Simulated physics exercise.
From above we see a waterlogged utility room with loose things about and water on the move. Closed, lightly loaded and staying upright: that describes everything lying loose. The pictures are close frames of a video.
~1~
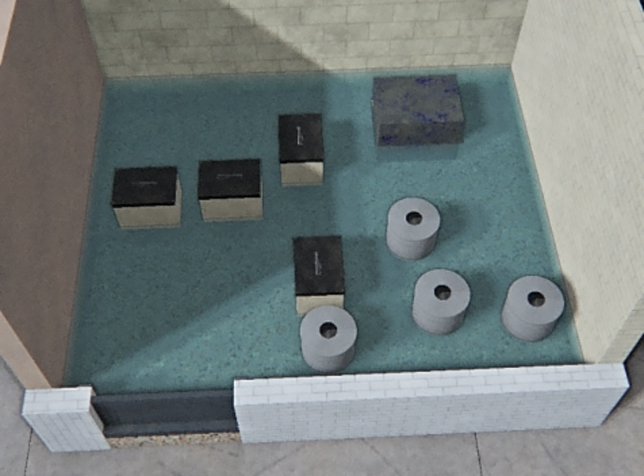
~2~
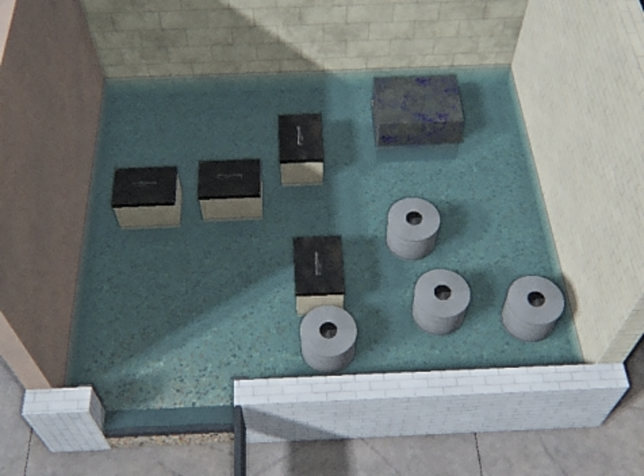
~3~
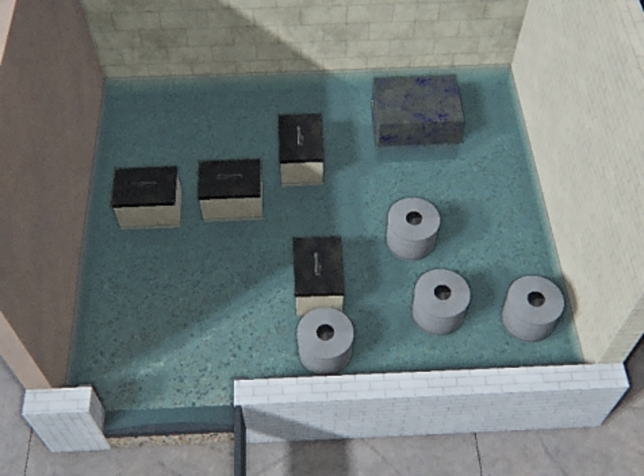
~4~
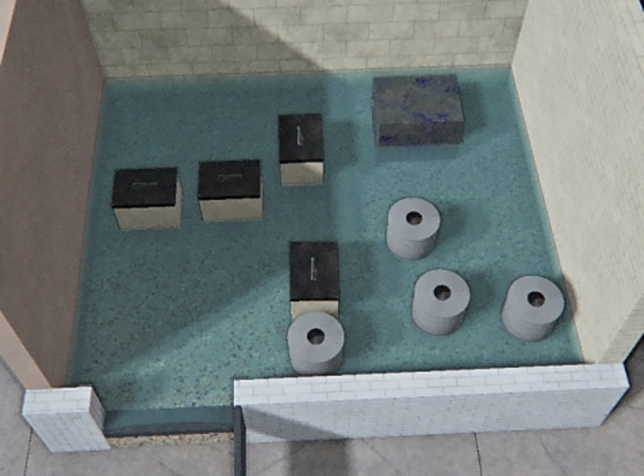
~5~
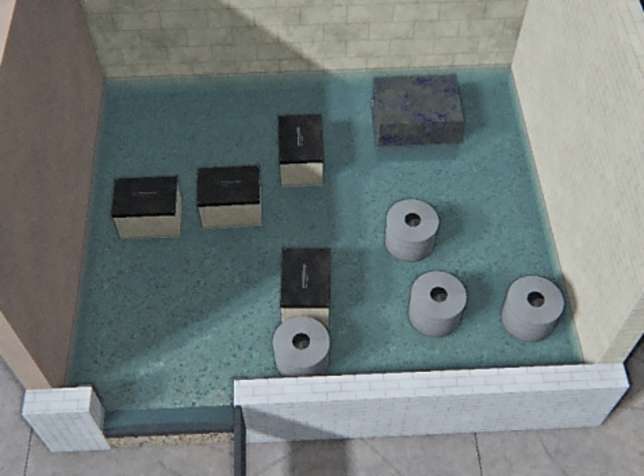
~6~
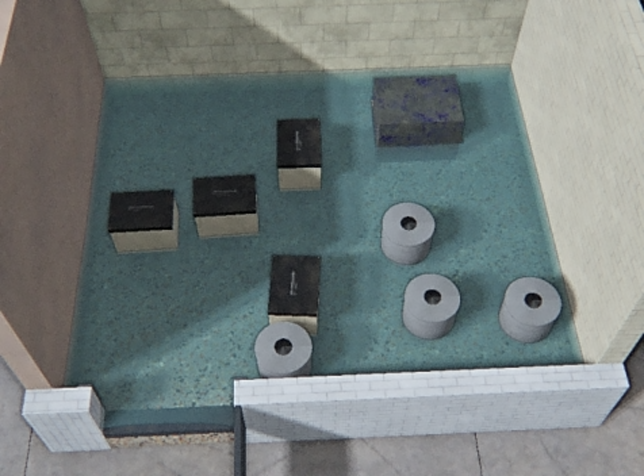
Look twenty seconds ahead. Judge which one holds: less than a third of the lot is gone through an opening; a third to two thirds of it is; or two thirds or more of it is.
It comes out at two thirds or beyond.
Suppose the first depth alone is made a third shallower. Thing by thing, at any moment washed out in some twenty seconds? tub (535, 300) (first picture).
Outcome: Remains in the room.
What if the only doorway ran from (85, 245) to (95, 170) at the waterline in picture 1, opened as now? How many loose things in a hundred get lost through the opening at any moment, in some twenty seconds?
Close to 50 percent.
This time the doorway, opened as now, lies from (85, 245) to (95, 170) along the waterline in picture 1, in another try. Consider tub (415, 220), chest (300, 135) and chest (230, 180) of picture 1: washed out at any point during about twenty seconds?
Taken in that order, the answers are not lost, swept away, swept away.
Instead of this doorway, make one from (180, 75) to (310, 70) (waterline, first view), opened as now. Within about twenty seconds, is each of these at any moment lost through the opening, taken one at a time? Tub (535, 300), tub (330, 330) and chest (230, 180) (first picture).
Lab note - object 1: Retained; object 2: Retained; object 3: Escaped.
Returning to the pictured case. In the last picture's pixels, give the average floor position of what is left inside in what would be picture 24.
Average floor point: Approx. (330, 324).
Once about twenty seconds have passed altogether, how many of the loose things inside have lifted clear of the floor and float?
Counting them up gives 1.
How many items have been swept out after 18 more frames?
Tally: 4.
A moment on, 1 of 8 are out; 7 afloat.
Next, 4 of 8 are out; 4 afloat.
Later, 7 of 8 are out; 1 afloat.
In the end, 7 of 8 are out; 1 afloat.
